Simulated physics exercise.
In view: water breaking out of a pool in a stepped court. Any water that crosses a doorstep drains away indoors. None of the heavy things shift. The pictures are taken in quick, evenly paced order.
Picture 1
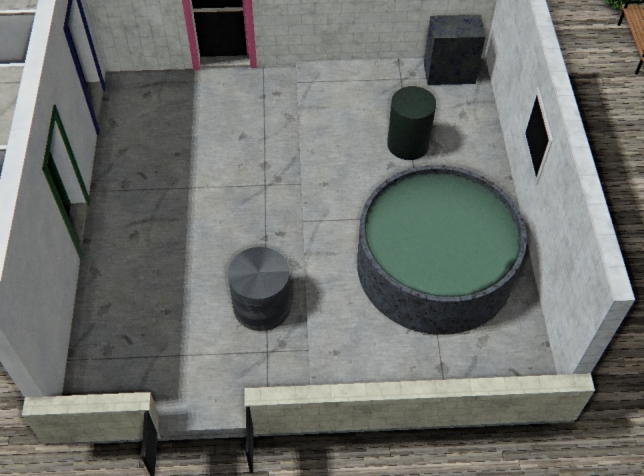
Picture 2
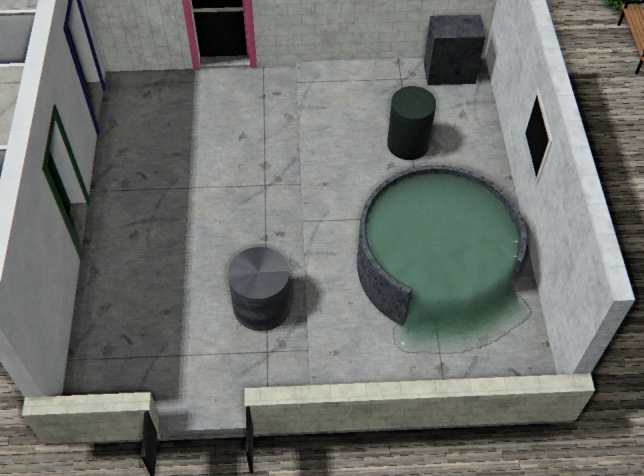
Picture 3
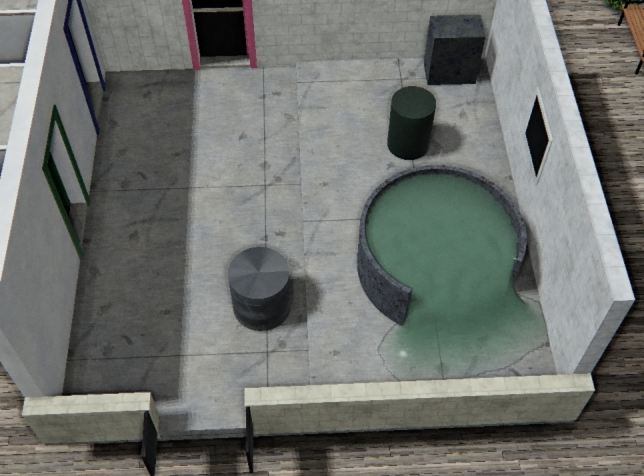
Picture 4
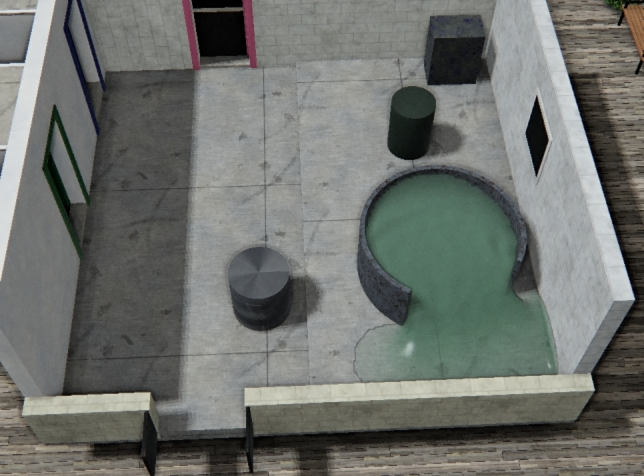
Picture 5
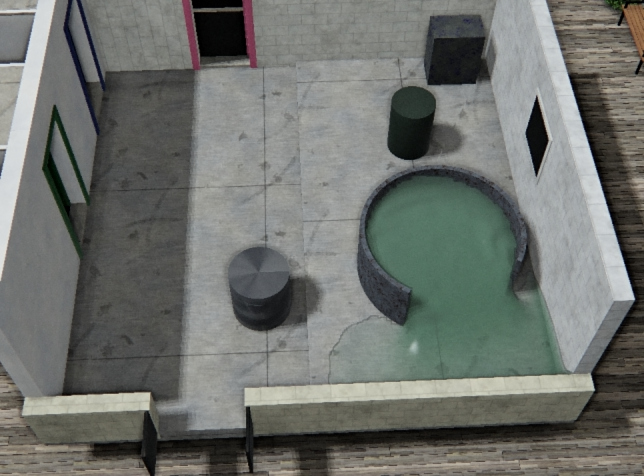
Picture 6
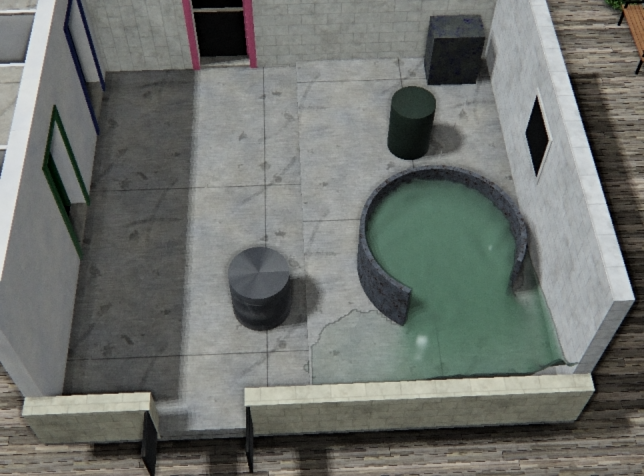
The clip opens on a walled court with still green water in a round, dark-rimmed pool at the right, near two cylinders and a dark block. A gap appears in the pool's front rim and water pours through, then spreads across the paving along the low front wall and toward the left.
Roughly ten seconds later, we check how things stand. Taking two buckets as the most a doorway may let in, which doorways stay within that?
Result: Pink door: Surpasses it; blue door: Never surpasses it; green door: Never surpasses it.
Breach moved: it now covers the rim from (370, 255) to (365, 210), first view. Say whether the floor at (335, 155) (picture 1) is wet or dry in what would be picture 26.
Untouched.
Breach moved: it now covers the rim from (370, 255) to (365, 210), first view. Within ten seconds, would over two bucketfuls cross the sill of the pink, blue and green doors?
At the doors, pink crosses the line, blue never reaches it and green crosses the line.
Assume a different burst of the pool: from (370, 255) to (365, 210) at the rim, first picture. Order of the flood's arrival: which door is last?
That is the door marked pink.
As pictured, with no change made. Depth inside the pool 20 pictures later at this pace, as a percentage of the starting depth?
My reading: Near 34 %.
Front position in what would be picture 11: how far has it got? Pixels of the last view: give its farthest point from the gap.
The farthest wet point should be near (154, 415).
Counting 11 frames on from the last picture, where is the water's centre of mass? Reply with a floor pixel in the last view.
Near (425, 316).
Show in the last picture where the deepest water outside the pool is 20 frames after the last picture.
That spot is close to (62, 406).
A moment on, water covers 15 % of the floor; the pink door not reached, the blue door not reached, the green door not reached.
Next, water covers 30 % of the floor; the pink door not reached, the blue door not reached, the green door not reached.
Then, water covers 55 % of the floor; the pink door not reached, the blue door not reached, the green door wet at the sill, nothing in.
Later, water covers 85 % of the floor; the pink door wet at the sill, nothing in, the blue door wet at the sill, nothing in, the green door wet at the sill, nothing in.
In the end, water covers 90 % of the floor; the pink door far over two buckets in, the blue door wet at the sill, nothing in, the green door wet at the sill, nothing in.
